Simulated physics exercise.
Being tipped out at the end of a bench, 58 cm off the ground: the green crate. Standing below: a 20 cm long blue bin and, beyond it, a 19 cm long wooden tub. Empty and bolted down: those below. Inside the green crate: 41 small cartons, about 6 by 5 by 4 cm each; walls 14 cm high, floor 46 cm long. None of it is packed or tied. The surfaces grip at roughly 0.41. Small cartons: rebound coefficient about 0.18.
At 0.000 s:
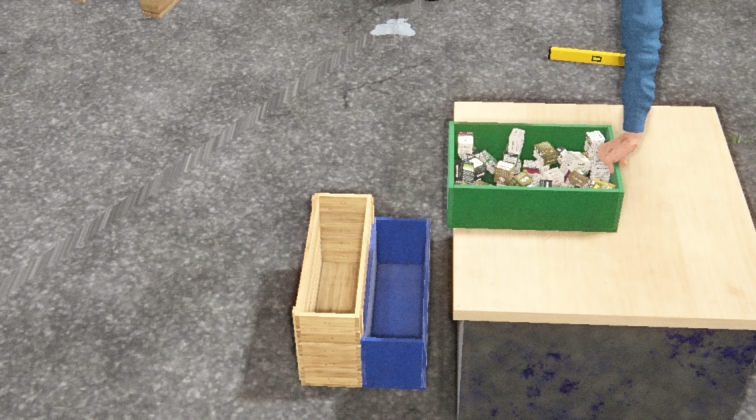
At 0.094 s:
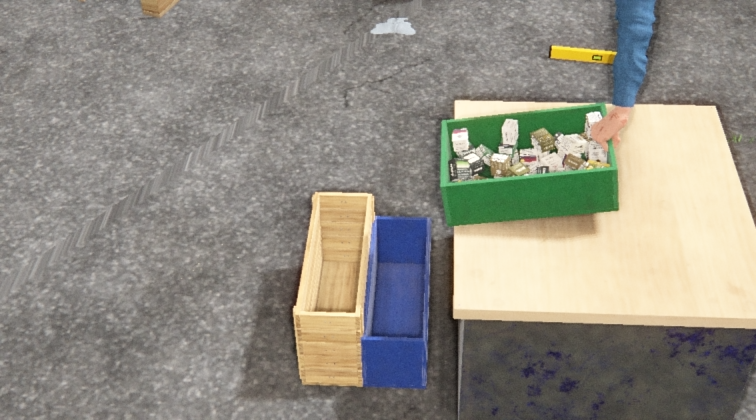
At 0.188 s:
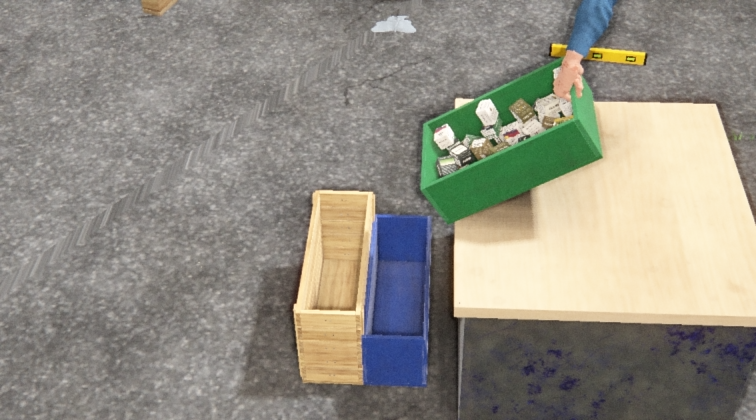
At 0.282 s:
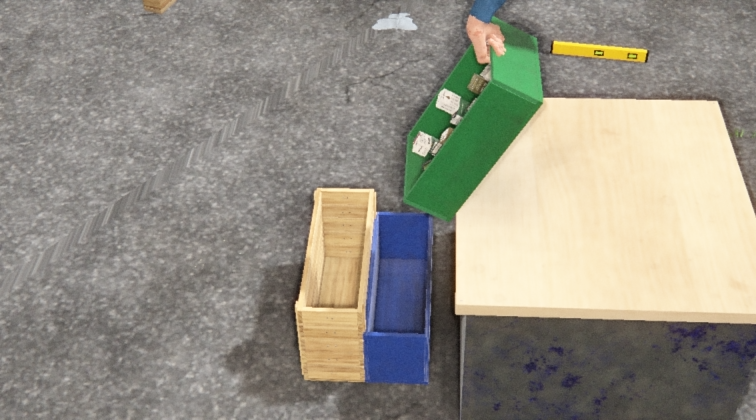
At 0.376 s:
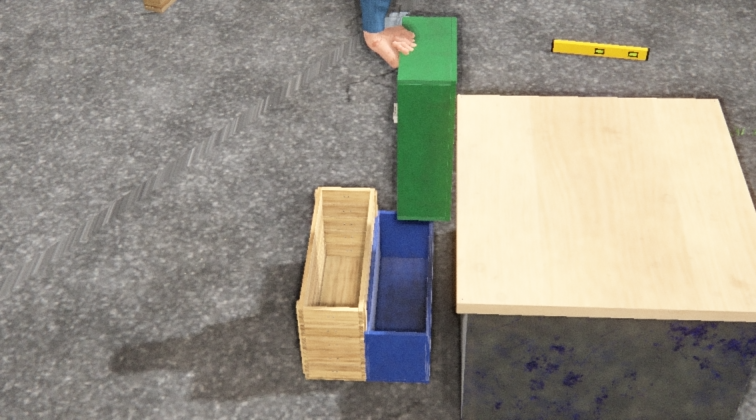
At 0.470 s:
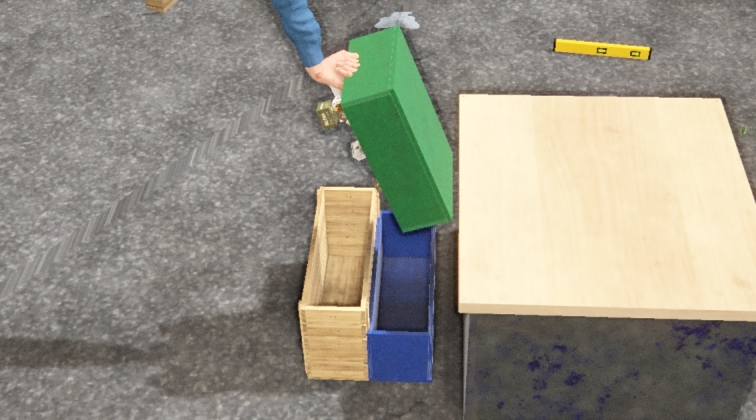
A hand tilting a green crate of small cartons up on end and over leftwards above blue and wooden boxes, cartons starting to drop out.
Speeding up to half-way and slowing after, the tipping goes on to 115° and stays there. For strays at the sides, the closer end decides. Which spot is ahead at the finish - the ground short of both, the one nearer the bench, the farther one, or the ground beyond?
Ahead at the finish: Beyond.
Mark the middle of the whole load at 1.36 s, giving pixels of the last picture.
I'd place it close to (243, 305) in the last view.
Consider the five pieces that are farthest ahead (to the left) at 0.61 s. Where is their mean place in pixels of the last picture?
Close to (234, 168) in the last view.
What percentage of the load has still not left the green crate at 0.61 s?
Reading: Approx. 20 %.
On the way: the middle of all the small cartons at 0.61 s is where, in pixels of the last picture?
I'd put it close to (328, 184).
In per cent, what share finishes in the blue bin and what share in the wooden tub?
15 and 25 %.
After 0.61 s, tilt 115°; 8 still in the green crate, 2 in the wooden tub and 31 in the air.
After 0.79 s, tilt 115°; 4 still in the green crate, 1 in the blue bin, 9 in the wooden tub, 20 on the ground beyond the wooden tub and 7 in the air.
After 1.04 s, tilt 115°; 4 in the blue bin, 11 in the wooden tub, 23 on the ground beyond the wooden tub and 3 in the air.
Final count (at 1.36 s), 7 in the blue bin, 11 in the wooden tub and 23 on the ground beyond the wooden tub.
